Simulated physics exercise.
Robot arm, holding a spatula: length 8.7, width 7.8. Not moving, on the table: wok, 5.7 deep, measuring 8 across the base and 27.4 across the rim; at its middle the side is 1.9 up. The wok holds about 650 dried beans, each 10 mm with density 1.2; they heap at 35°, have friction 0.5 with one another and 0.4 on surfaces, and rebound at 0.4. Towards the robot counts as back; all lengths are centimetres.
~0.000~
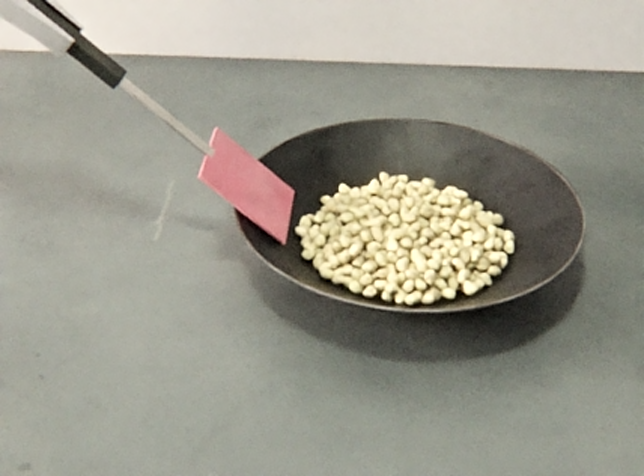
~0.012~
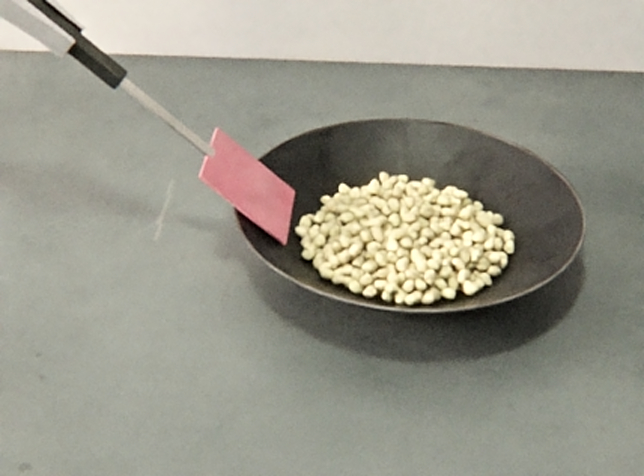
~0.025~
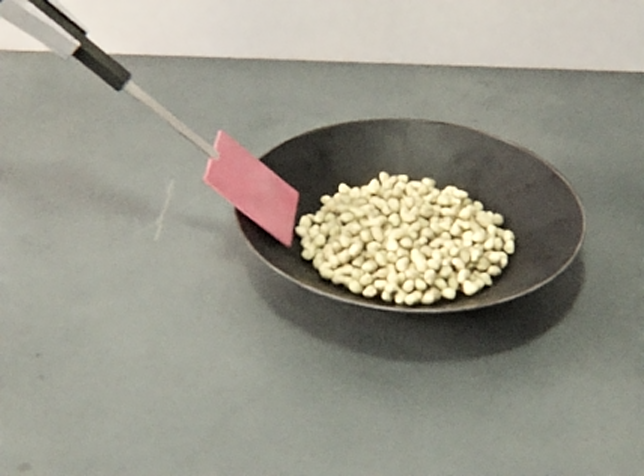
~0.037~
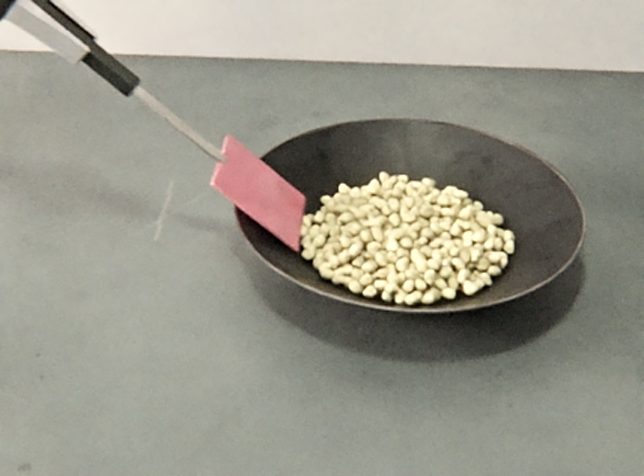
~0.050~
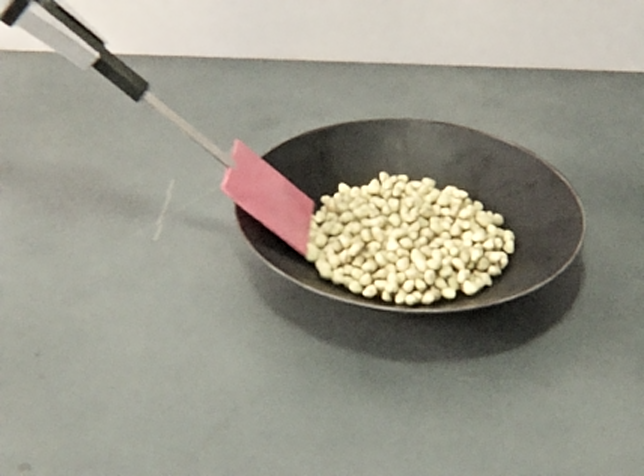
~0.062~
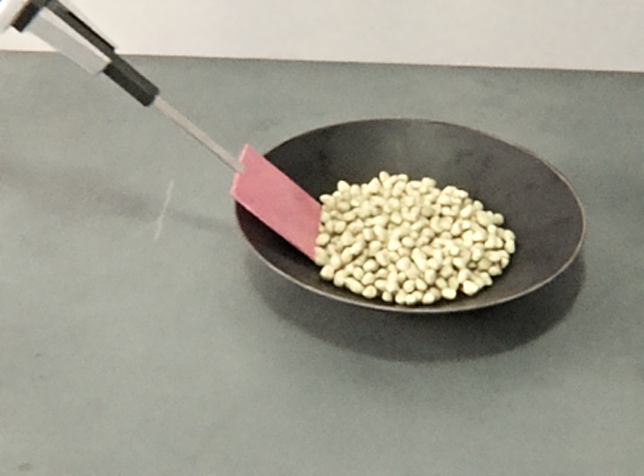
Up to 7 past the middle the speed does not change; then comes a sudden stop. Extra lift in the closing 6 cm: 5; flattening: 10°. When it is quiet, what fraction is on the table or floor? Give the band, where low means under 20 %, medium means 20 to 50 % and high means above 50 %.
Band: Low.
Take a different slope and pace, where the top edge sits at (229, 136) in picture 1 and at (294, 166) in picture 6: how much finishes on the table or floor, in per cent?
My guess would be close to 30 per cent.
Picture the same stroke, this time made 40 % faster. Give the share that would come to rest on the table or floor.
Some 15 in a hundred.
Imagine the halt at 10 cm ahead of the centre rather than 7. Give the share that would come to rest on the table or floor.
Then around 30 per cent.
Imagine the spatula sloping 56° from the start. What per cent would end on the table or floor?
Somewhere around 10 per cent would end on the table or floor.
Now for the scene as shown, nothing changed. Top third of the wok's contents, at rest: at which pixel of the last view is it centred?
It is centred near (519, 216).
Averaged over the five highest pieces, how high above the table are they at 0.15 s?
Somewhere around 5 centimetres high.
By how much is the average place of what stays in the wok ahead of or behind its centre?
Some 5.0 cm ahead of the centre.
After 0.15 s, sloping 43°, highest piece 5 above the table; 647 in the wok.
After 0.25 s, sloping 39°, highest piece 6 above the table; 647 in the wok.
After 0.49 s, sloping 33°, highest piece 7 above the table; 601 in the wok, 36 on the table or floor, 10 on the blade or in flight.
After 1.54 s, sloping 33°, highest piece 7 above the table; 598 in the wok, 49 on the table or floor.
In the end, 598 in the wok, 49 on the table or floor. That is 8 % on the table or floor.
